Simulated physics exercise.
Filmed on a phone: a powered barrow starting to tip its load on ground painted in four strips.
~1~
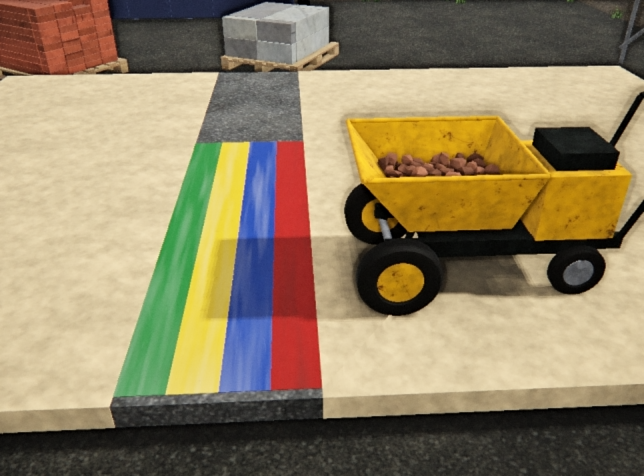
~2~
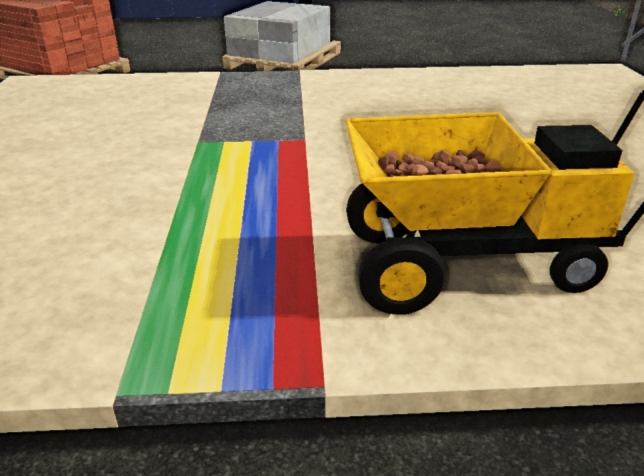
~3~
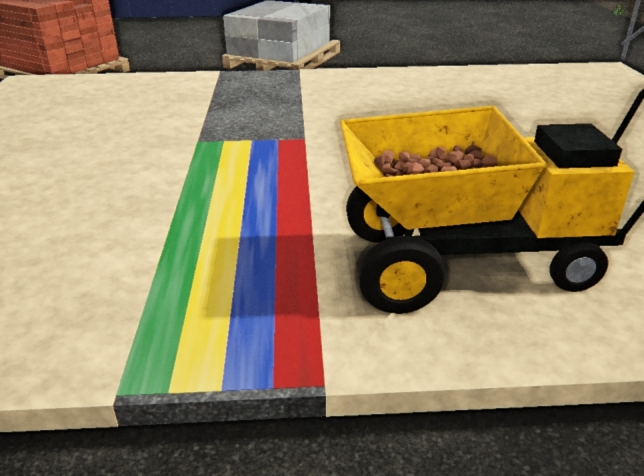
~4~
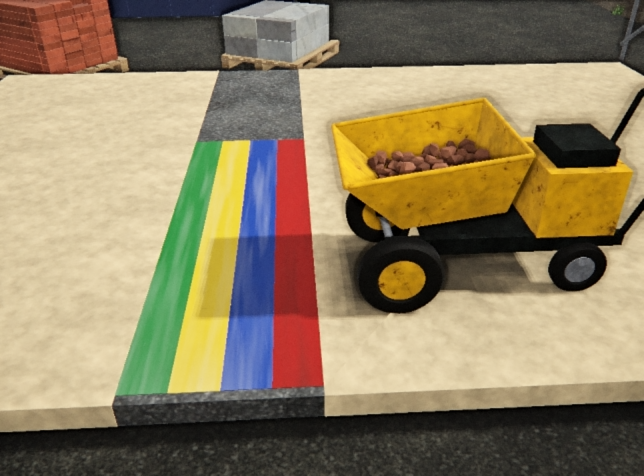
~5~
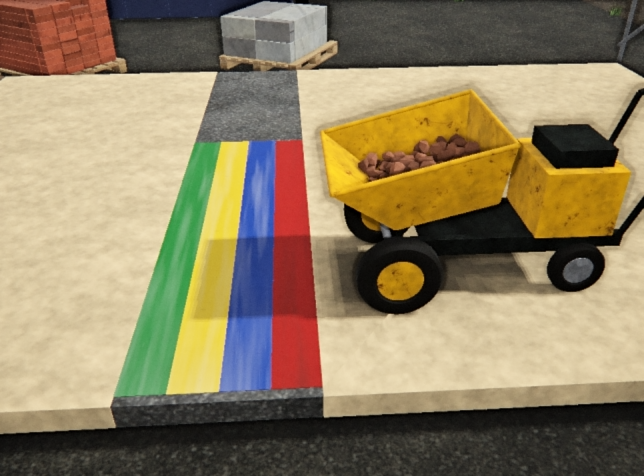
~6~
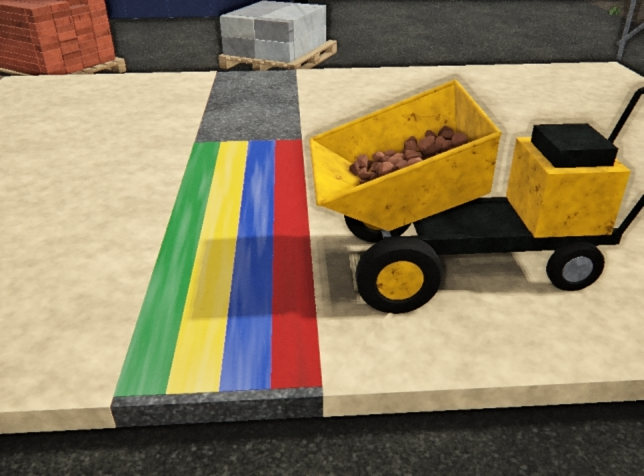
A yellow powered barrow with black wheels stands at the right on a pale slab, seen from slightly above and to its side, with red bricks and grey blocks stacked behind. Green, yellow, blue and red strips run left to right across the ground beside it. The skip, holding reddish-brown lumps, starts level, then tilts and shifts leftward, its front lip lowering and its rear rising.
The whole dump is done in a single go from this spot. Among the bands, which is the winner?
That would be the blue band.
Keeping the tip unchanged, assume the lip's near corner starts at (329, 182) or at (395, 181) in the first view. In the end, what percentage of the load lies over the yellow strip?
Roughly 40 and 10 percent respectively.
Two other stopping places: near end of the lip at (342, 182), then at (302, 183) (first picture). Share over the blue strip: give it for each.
Roughly 40 per cent first, then roughly 0 per cent.
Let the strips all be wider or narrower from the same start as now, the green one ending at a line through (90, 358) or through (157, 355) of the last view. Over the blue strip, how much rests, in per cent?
50 and 40 percent, roughly.
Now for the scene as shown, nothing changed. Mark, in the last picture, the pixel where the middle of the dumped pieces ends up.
(252, 271).
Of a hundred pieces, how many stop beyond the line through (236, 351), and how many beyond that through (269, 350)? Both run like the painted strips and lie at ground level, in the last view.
About 30 and 70 %.
Soon, skip tipped steeply; all in the skip.
A while on, skip tipped right over; most in the skip; a stray few over the red strip; a small part over the blue strip; a stray few over the yellow strip.
Towards the end, skip tipped right over; about a quarter in the skip; a small part over the red strip; about half over the blue strip; a small part over the yellow strip; a stray few over the green strip; a stray few off the paint.
Finally, skip tipped right over; about a quarter in the skip; a small part over the red strip; about half over the blue strip; a small part over the yellow strip; a stray few over the green strip; a stray few off the paint.
